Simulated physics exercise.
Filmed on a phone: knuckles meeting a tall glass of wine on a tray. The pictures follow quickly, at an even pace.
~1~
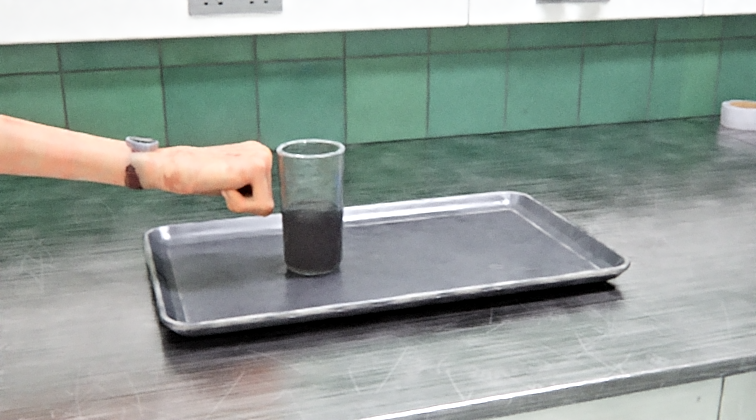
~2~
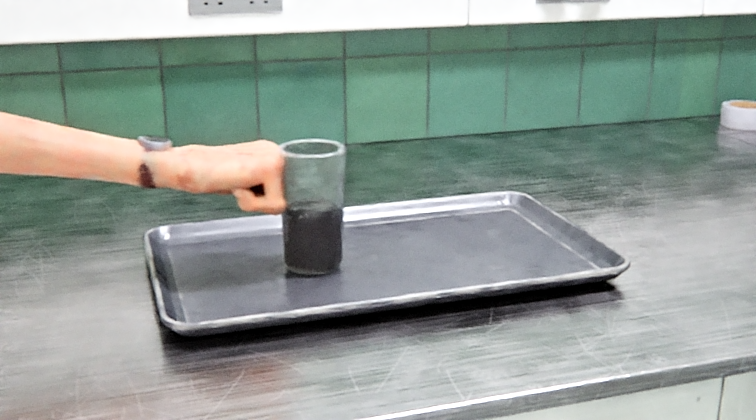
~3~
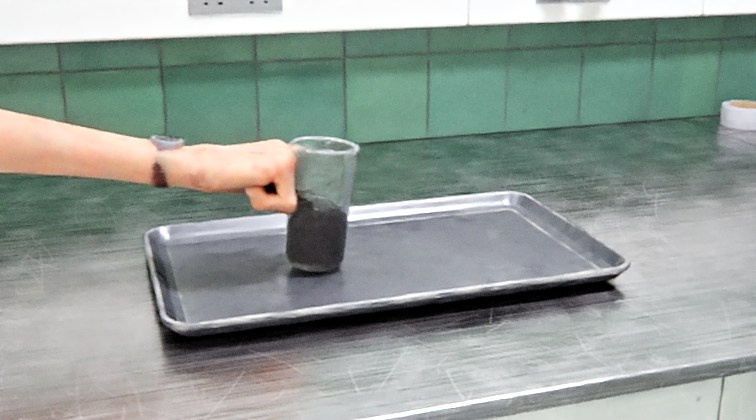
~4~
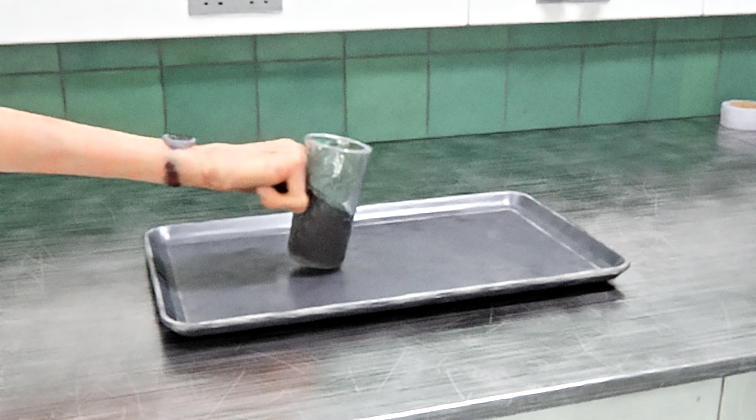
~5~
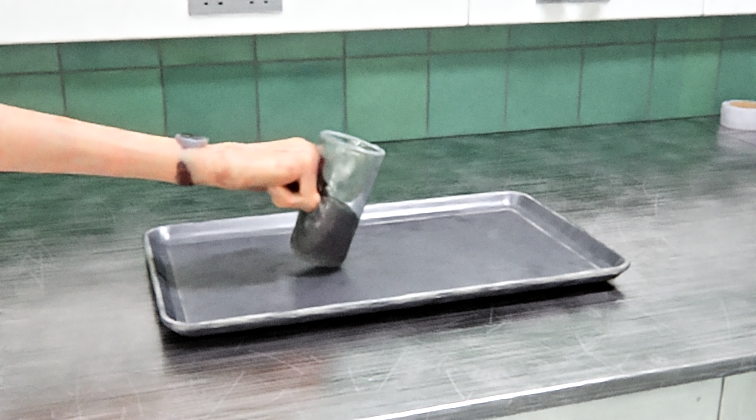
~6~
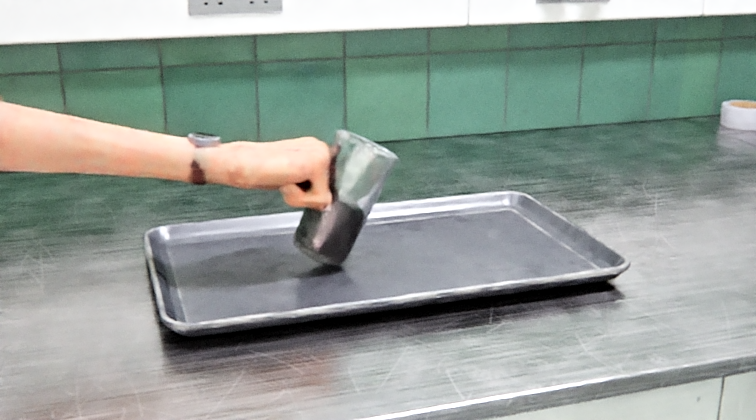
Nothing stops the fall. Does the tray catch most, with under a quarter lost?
As it turns out, a quarter and more lands beyond the tray.
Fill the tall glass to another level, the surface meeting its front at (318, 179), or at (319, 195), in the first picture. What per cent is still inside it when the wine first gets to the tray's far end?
Roughly 65 per cent, and 70 per cent.
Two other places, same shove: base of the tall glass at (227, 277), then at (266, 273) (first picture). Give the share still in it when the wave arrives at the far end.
In turn 45 and 50 in a hundred.
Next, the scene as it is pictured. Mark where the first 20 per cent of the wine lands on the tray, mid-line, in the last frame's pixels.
At about (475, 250).
A moment on, the tall glass lies on its side and 100 per cent is in the glass, 0 on the tray and 0 above or beyond its rim.
Next, the tall glass lies on its side and 64 per cent is in the glass, 30 on the tray and 6 above or beyond its rim.
Then the tall glass lies on its side and 32 per cent is in the glass, 48 on the tray and 20 above or beyond its rim.
Later the tall glass lies on its side and 17 per cent is in the glass, 43 on the tray and 40 above or beyond its rim.
In the end 60 per cent is held by tray and glass, 40 is off the tray.
